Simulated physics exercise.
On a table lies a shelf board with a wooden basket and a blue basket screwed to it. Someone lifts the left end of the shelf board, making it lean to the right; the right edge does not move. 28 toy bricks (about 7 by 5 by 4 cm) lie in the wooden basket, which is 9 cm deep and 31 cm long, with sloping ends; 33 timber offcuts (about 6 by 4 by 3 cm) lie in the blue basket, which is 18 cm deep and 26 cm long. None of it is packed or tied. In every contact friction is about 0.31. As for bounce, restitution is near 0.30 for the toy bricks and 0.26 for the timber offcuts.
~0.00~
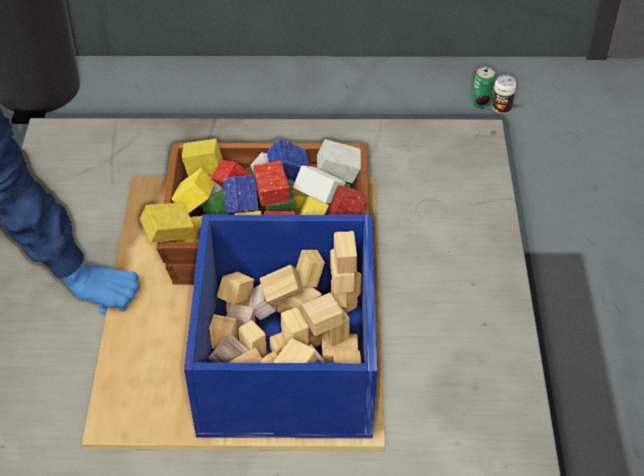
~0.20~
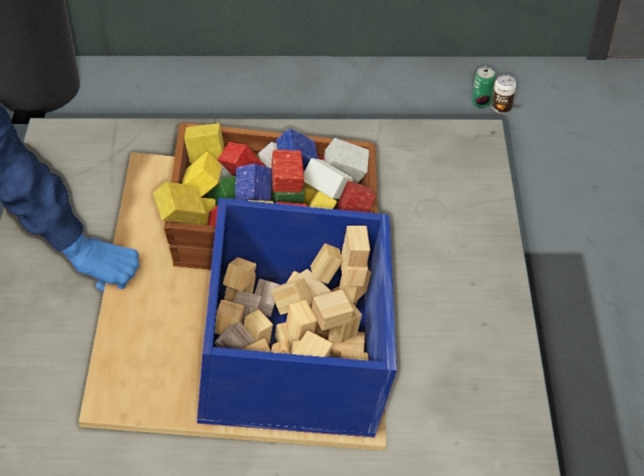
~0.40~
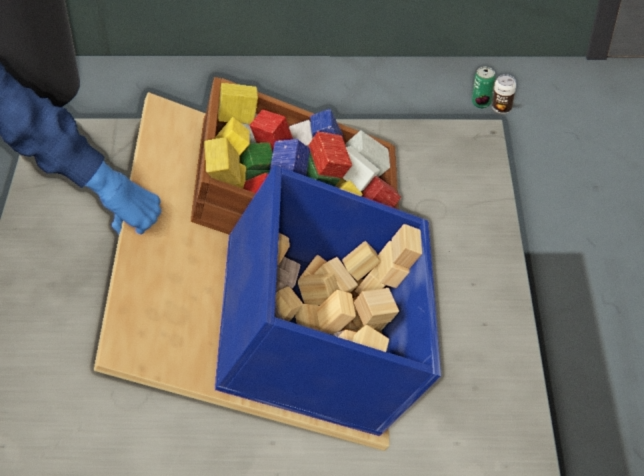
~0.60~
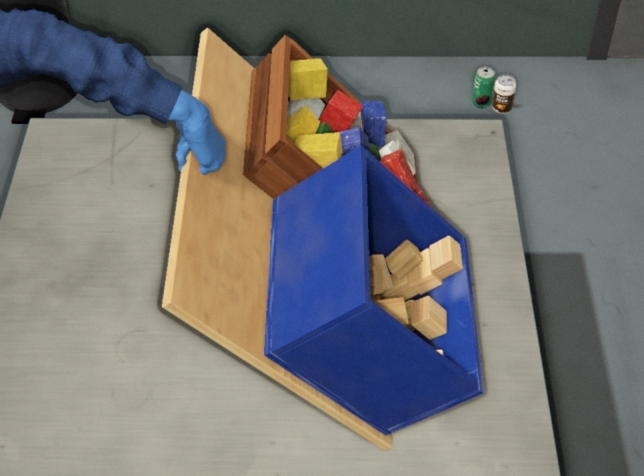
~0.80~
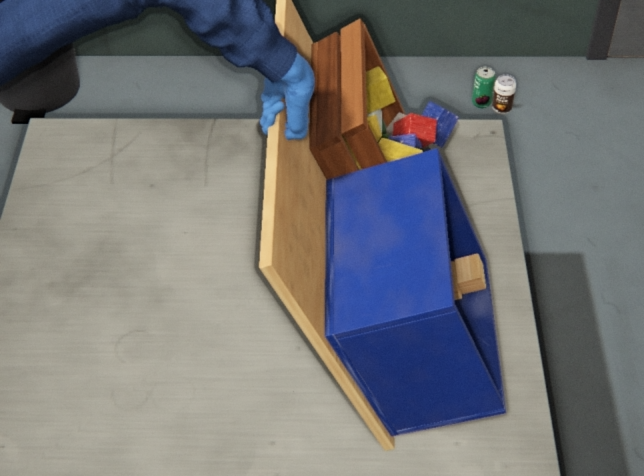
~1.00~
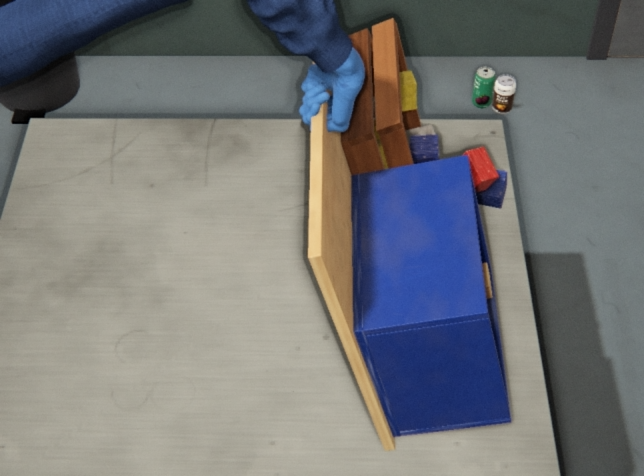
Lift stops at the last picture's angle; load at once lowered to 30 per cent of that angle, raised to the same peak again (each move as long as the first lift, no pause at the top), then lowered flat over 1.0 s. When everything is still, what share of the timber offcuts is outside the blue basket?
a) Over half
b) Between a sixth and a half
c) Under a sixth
Option c: Under a sixth.
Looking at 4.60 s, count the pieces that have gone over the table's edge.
The number is close to 4.
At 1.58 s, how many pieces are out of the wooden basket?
Roughly, out by then: Wooden basket 8.
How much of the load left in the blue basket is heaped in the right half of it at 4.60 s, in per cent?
Near 80 per cent.
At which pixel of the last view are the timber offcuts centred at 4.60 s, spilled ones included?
Centre approx. at (322, 352).
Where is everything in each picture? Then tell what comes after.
In the first picture (we follow the rim corner now nearest the camera, unless another is named), blue basket at (368, 367); wooden basket (by its farthest rim corner) at (179, 146); tilt 0°; nothing out yet.
The second picture shows blue basket at (387, 366); wooden basket at (186, 125); tilt 8°.
The third picture shows blue basket at (433, 370); tilt 27°.
The fourth picture shows blue basket at (479, 385); tilt 49°.
The fifth picture shows blue basket at (504, 405); tilt 68°; 3 out.
The sixth picture shows blue basket at (510, 414); tilt 76°; 5 out, the lowest brick at (490, 188).
After 1.58 s, tilt 43°; 8 of 28 out of the wooden basket and 0 of 33 out of the blue basket.
After 2.30 s, tilt 34°; 8 of 28 out of the wooden basket and 0 of 33 out of the blue basket.
After 3.30 s, tilt 60°; 10 of 28 out of the wooden basket and 0 of 33 out of the blue basket.
Outcome (at 4.60 s), 12 of 28 out of the wooden basket and 0 of 33 out of the blue basket. Asked share, 0 of 33, 0 per cent.
